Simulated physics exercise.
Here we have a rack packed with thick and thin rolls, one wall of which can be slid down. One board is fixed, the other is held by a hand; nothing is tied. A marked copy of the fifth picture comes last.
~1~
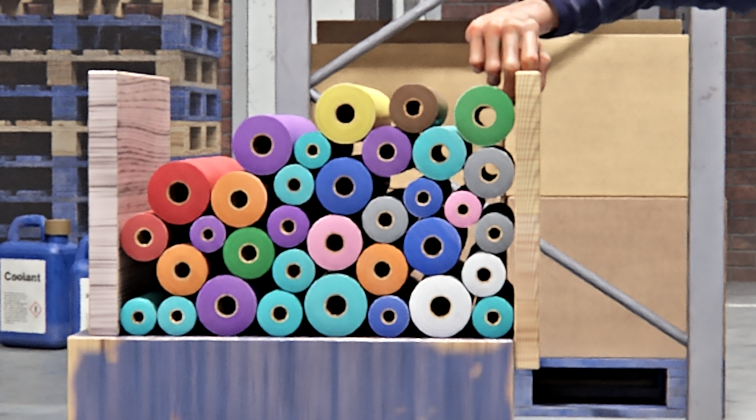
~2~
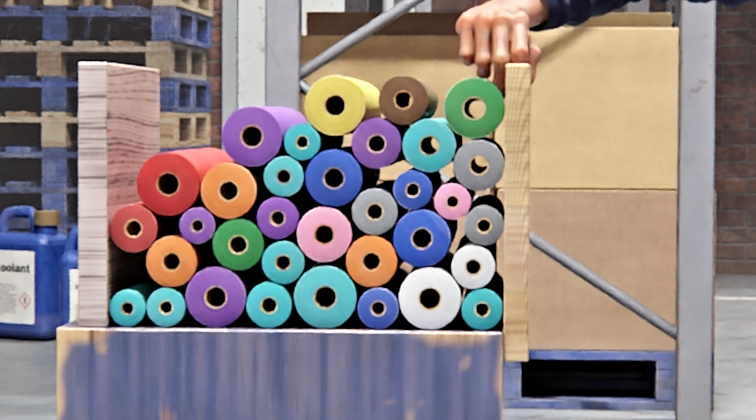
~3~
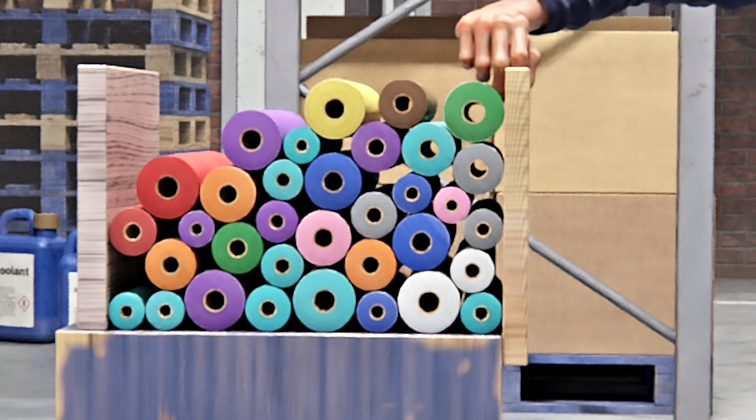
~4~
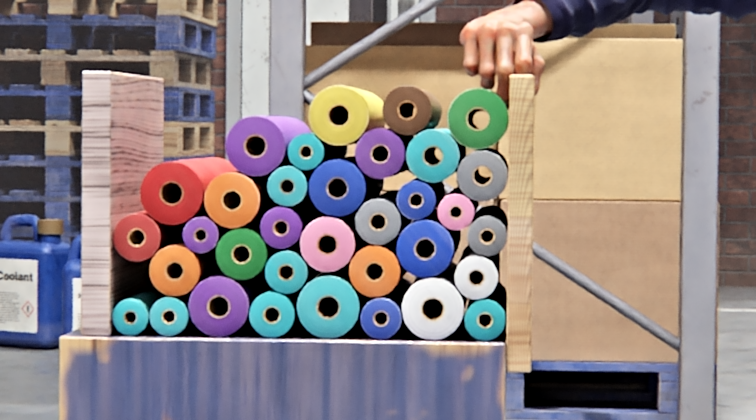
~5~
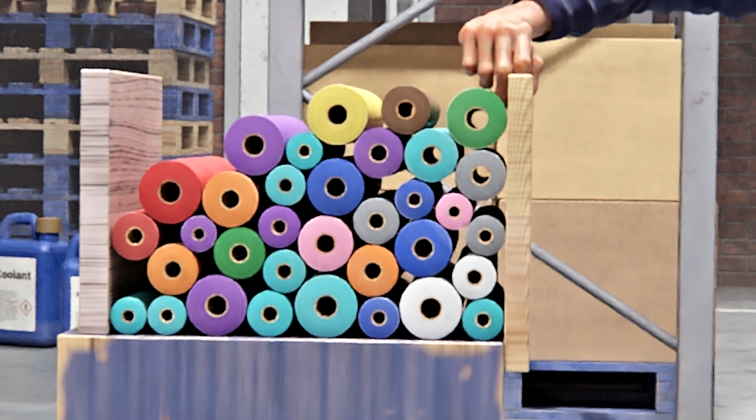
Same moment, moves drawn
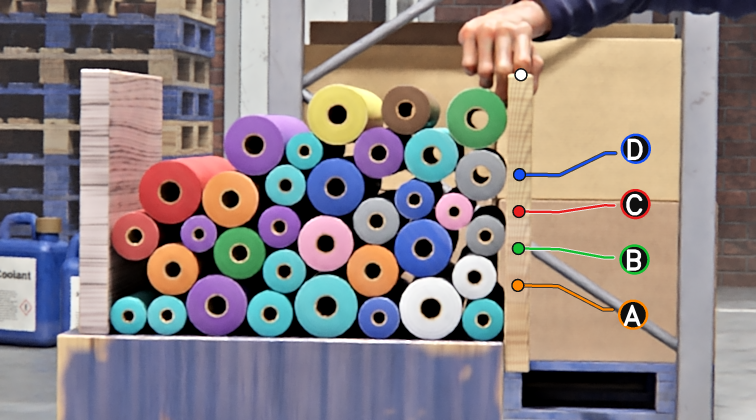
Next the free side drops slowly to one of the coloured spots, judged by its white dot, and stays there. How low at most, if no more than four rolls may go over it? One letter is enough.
The answer is mark B.
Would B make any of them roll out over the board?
At B: Yes.
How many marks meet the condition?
The number is three.
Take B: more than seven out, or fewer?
Fewer than seven.
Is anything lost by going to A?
At A: Yes.
On the copy, A at (518, 286); B at (519, 249); C at (519, 212); D at (520, 175); the white dot at (521, 75).
On B. First, top of the board (507, 156).
Then, top of the board (506, 246).
Finally, top of the board (506, 248), two out over the board.
By contrast, A more than four out over the board; C none out over the board; D none out over the board.
